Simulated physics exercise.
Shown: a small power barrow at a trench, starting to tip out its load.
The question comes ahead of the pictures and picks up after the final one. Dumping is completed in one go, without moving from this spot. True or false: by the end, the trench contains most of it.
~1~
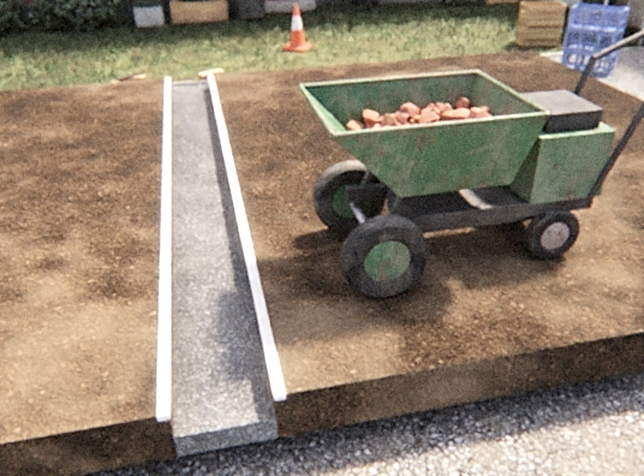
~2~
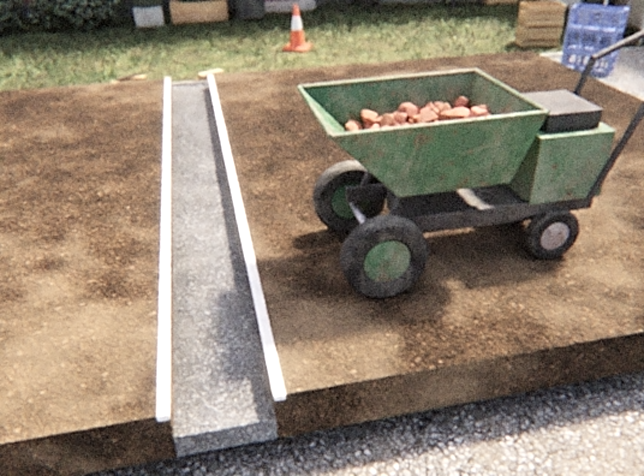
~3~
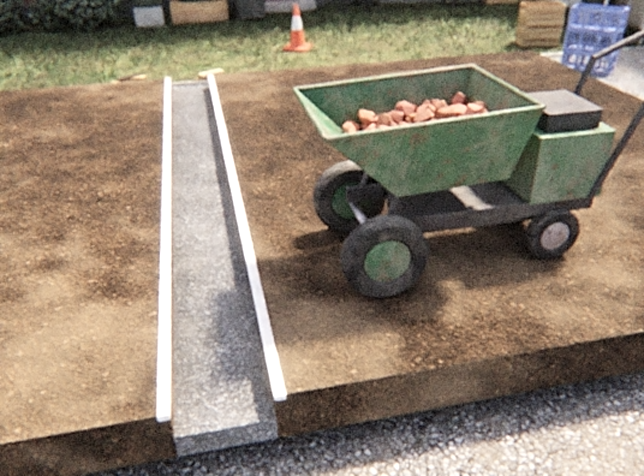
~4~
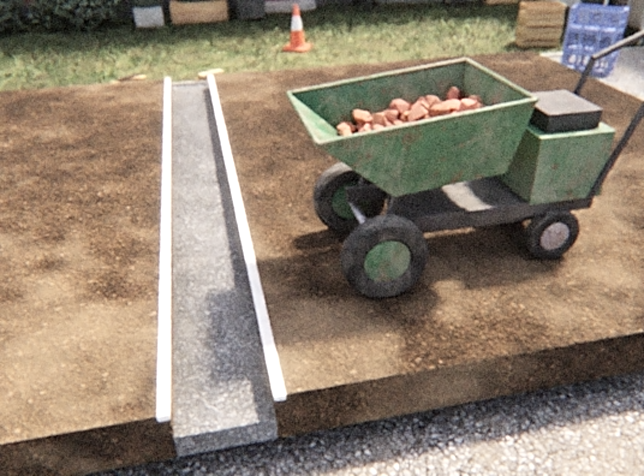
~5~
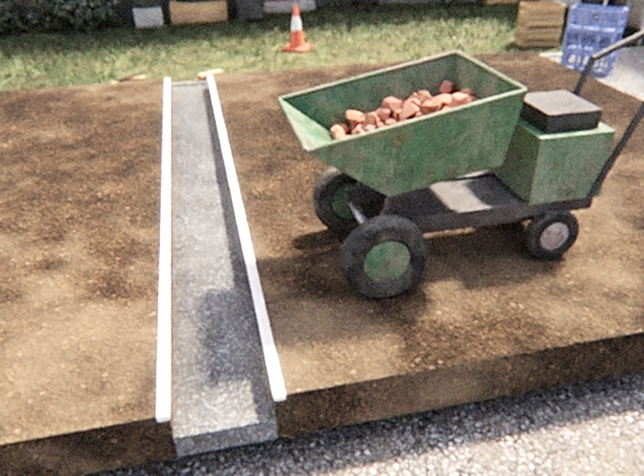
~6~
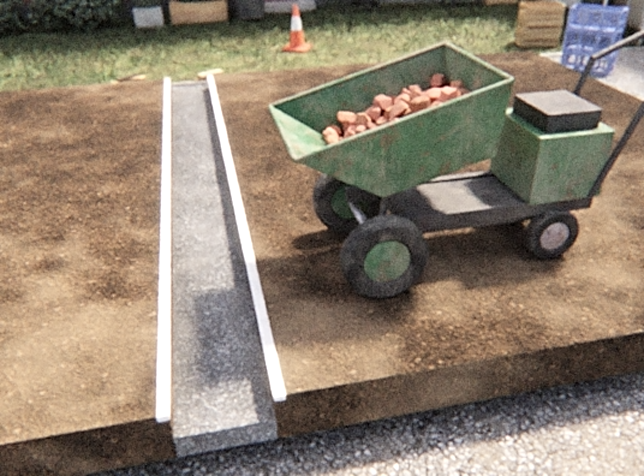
True.
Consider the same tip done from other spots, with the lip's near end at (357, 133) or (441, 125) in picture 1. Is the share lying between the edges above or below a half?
Try one: The greater share. Try two: The lesser share.
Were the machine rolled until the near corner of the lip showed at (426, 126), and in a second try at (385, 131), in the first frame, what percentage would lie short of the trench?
You'd get 40 in a hundred the first time and 10 in a hundred the second.
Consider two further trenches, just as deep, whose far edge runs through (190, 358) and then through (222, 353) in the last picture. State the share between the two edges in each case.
The first try comes to close to 60 per cent, the next to 30 per cent.
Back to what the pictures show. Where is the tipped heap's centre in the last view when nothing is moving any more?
About (204, 290).
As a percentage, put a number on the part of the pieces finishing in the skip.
It comes out at some 10 in a hundred.
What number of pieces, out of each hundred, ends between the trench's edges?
I'd put it at some 85 per cent.
Shortly afterwards, skip tipped steeply; the whole lot in the skip.
Next, skip tipped right over; the bulk in the skip; near a quarter in or heaped over the trench.
Some moments later, skip tipped right over; a little in the skip; the bulk in or heaped over the trench; only a few beyond it.
In the end, skip tipped right over; a little in the skip; the bulk in or heaped over the trench; only a few beyond it.
